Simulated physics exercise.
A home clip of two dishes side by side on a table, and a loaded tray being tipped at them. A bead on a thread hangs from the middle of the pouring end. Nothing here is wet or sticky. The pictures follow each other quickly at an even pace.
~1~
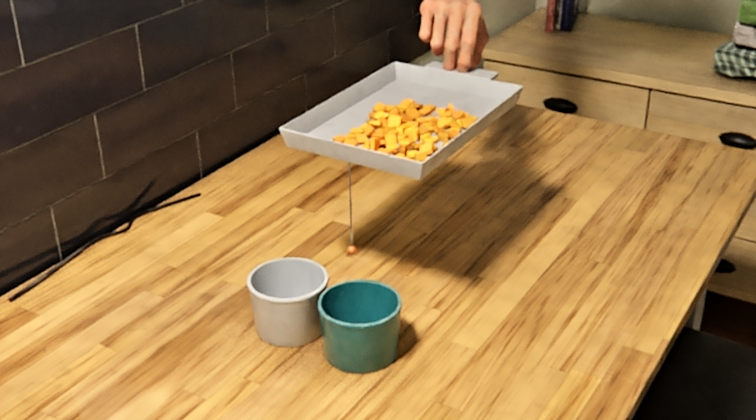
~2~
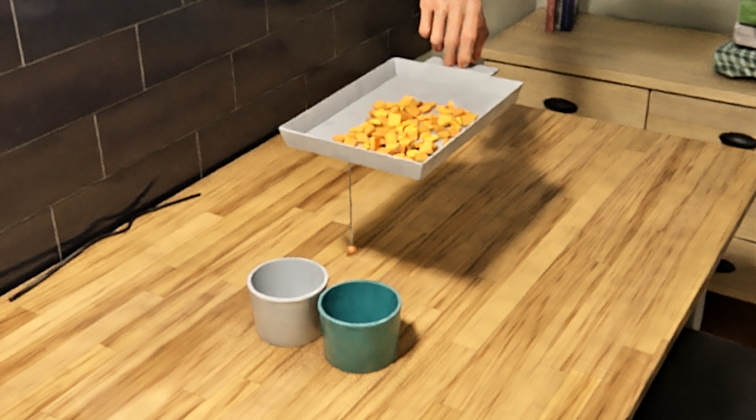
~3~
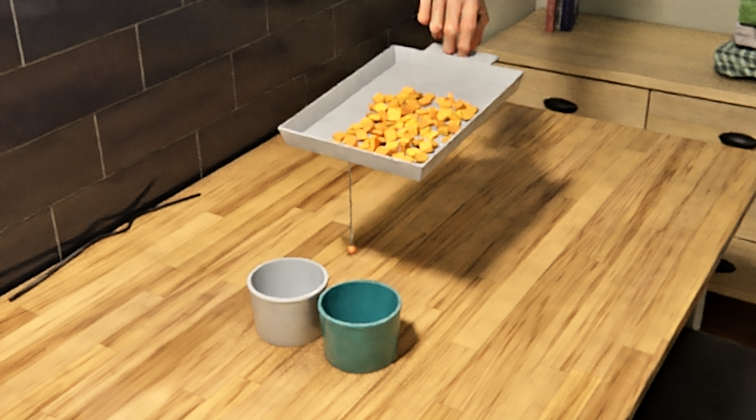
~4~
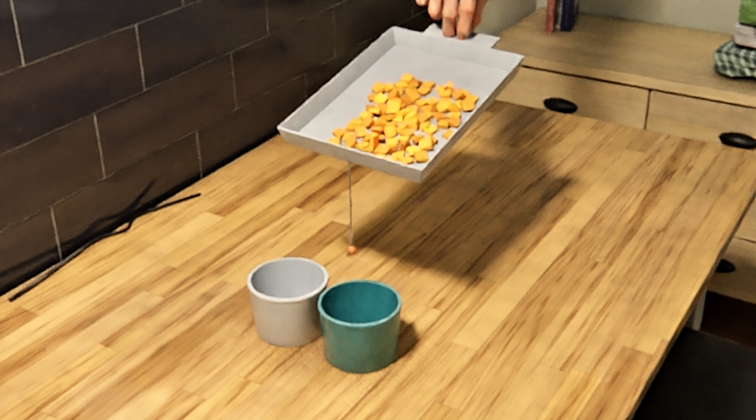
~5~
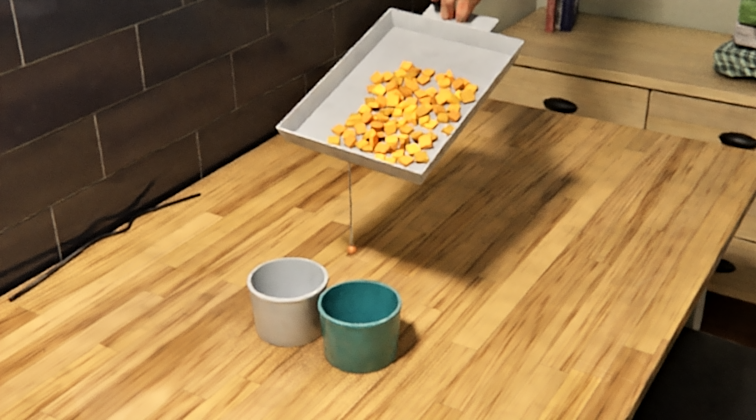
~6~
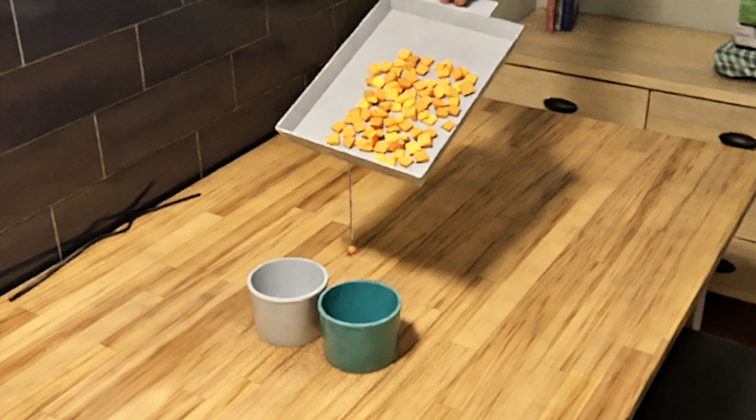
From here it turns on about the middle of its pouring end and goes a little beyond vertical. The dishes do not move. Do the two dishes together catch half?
Caught overall: Over half.
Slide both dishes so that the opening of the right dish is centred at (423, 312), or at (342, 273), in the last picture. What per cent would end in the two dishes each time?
Near 80 % and 20 %.
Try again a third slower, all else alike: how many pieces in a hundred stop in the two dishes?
Near 60 %.
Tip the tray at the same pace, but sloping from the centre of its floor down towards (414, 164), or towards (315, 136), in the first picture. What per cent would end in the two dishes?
About 10 and 0 per cent.
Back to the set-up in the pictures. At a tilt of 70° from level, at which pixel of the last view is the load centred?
At about (380, 145).
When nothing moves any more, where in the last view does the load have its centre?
At about (368, 349).
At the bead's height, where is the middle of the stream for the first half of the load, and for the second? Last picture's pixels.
At about (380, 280), then at (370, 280).
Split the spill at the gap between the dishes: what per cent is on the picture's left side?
It comes to 10 per cent or so.
Soon, tray tipped steeply; nearly all on the tray; a stray few in the air.
A while on, tray tipped past a quarter turn; about a quarter on the tray; about a quarter in the right dish; a stray few in the left dish; a small part outside both; about half in the air.
Towards the end, tray tipped past a quarter turn; about half in the right dish; a small part in the left dish; about a third outside both.
Finally, tray tipped past a quarter turn; about half in the right dish; a small part in the left dish; about a third outside both.
